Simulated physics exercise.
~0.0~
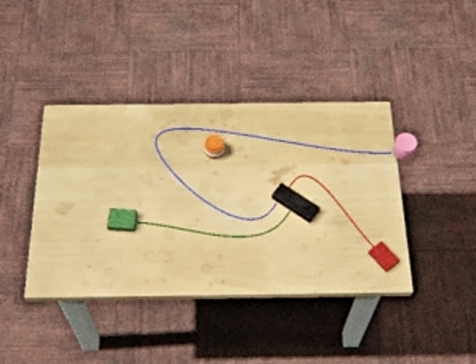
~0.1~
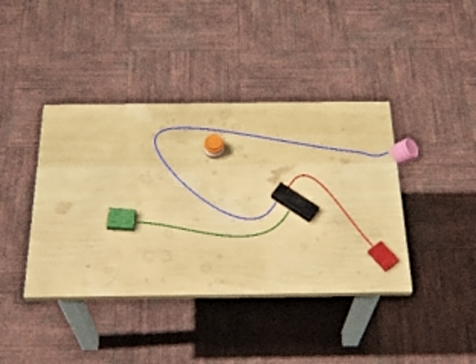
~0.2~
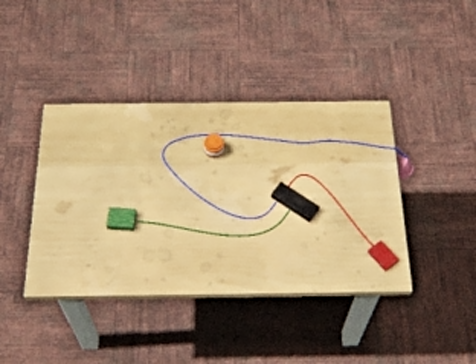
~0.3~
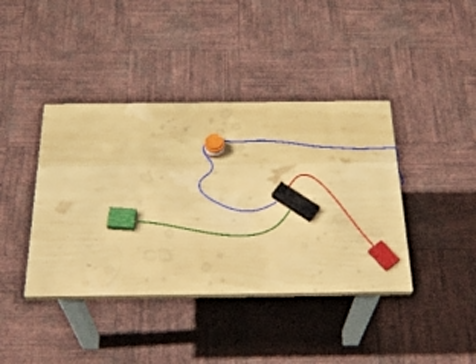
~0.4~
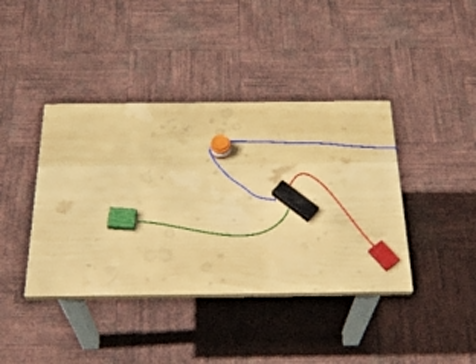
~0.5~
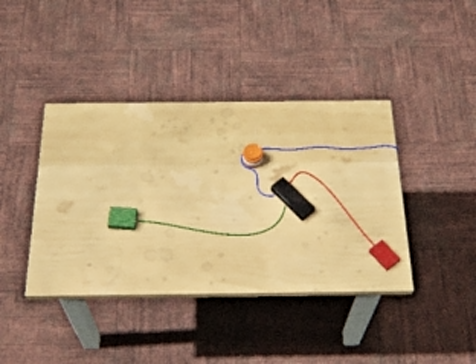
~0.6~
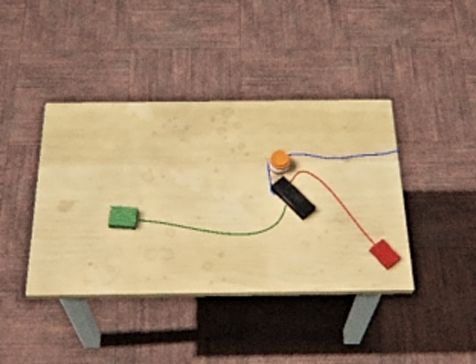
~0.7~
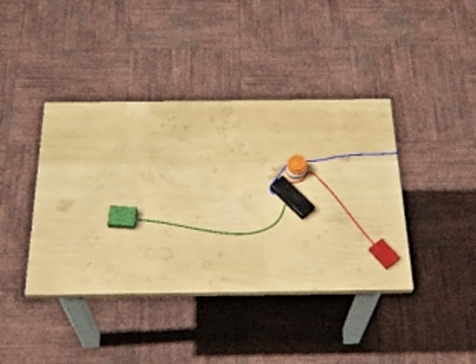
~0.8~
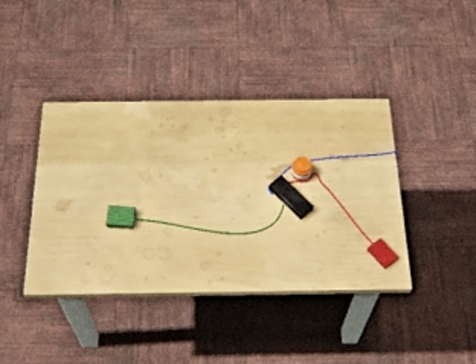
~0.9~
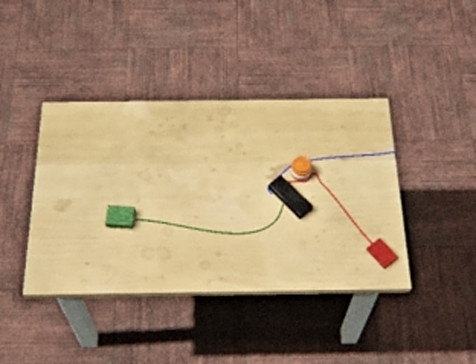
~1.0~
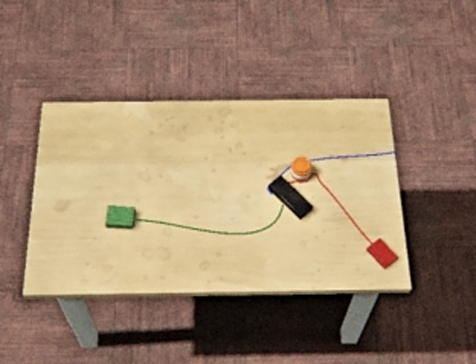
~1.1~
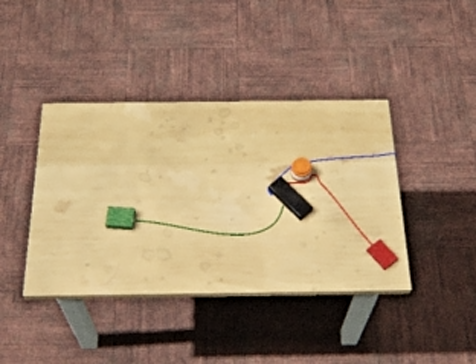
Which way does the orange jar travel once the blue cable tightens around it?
The orange jar moves to the right, ending up beside the black power strip.
